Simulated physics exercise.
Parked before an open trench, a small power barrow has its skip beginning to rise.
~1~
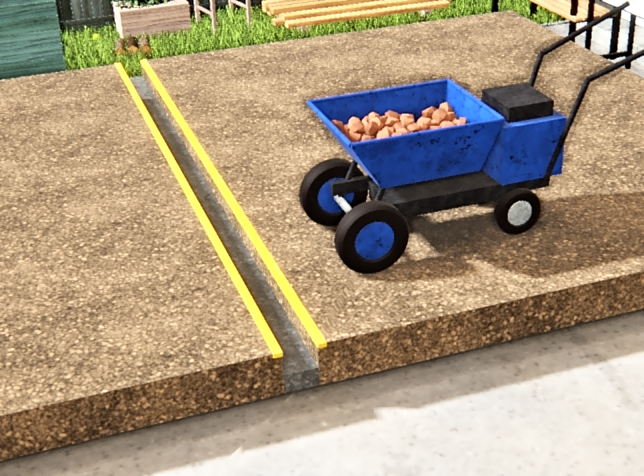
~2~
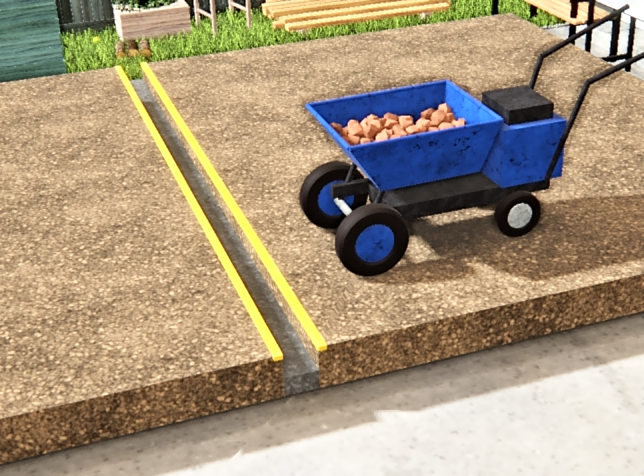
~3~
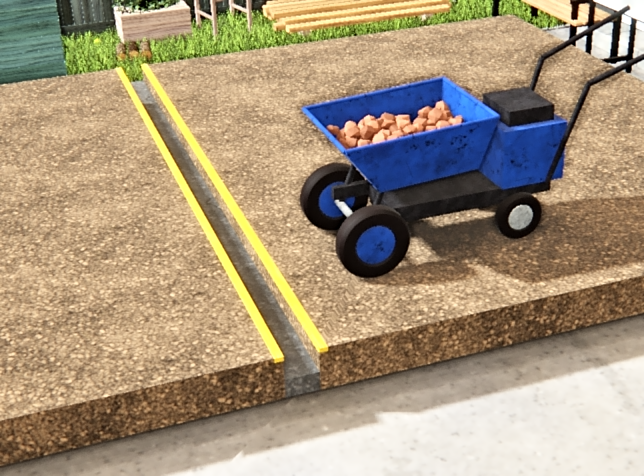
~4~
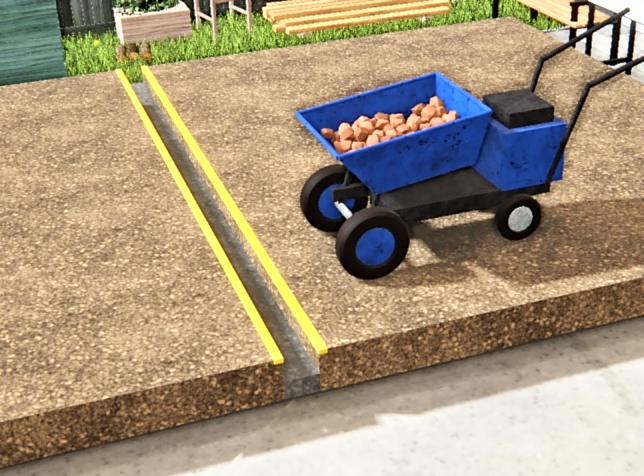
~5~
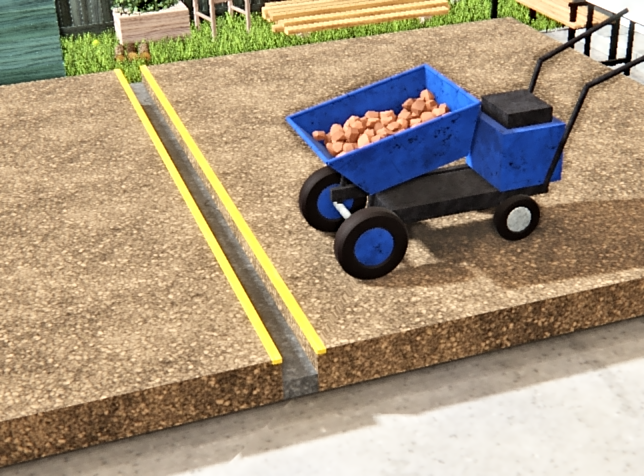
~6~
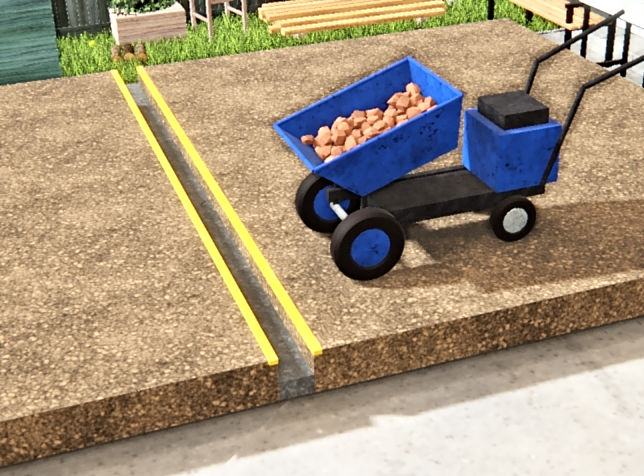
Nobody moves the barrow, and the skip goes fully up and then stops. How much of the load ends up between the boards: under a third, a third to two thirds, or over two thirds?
A third to two thirds.
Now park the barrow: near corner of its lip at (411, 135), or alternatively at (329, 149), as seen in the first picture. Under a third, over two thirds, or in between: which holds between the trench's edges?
First: The middle third; second: Under a third.
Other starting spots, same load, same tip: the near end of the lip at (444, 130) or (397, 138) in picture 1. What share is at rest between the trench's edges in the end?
Well, you'd get roughly 20 per cent from the first place and roughly 50 per cent from the second.
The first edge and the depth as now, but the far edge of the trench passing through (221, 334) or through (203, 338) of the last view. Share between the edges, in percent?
In order, some 90 and some 100 percent.
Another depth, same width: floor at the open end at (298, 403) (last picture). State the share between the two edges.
Estimated share: Approx. 50 per cent.
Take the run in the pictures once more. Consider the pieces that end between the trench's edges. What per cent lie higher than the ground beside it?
Roughly 30 percent.
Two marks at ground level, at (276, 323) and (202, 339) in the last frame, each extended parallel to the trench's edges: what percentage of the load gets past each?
Roughly 80 per cent, and 20 per cent.
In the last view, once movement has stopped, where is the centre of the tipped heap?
Last view, resting centre - approx. (227, 274).
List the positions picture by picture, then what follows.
Lip of the skip at (351, 146), level; top of the load at (409, 125), lumps of rubble; first edge of the trench at (302, 311); far edge at (260, 320), the trench under half as wide as the skip, and about as deep as wide, in the first frame.
Lip of the skip at (350, 149), level; top of the load at (408, 127), in the second frame.
Lip of the skip at (346, 152), tipped barely; top of the load at (418, 130), in the third frame.
Lip of the skip at (338, 158), tipped a little; top of the load at (412, 129), in the fourth frame.
Lip of the skip at (328, 163), tipped a little; top of the load at (427, 119), in the fifth frame.
Lip of the skip at (314, 171), tipped clearly; top of the load at (413, 115); first edge of the trench at (297, 318); far edge at (255, 327), in the sixth frame.
Soon, skip tipped steeply; all in the skip.
A while on, skip tipped right over; most in the skip; a small part in or heaped over the trench; a small part beyond it; a stray few falling.
Towards the end, skip tipped right over; a small part in the skip; about a third in or heaped over the trench; about half beyond it.
Finally, skip tipped right over; a stray few short of the trench; about half in or heaped over the trench; about half beyond it.
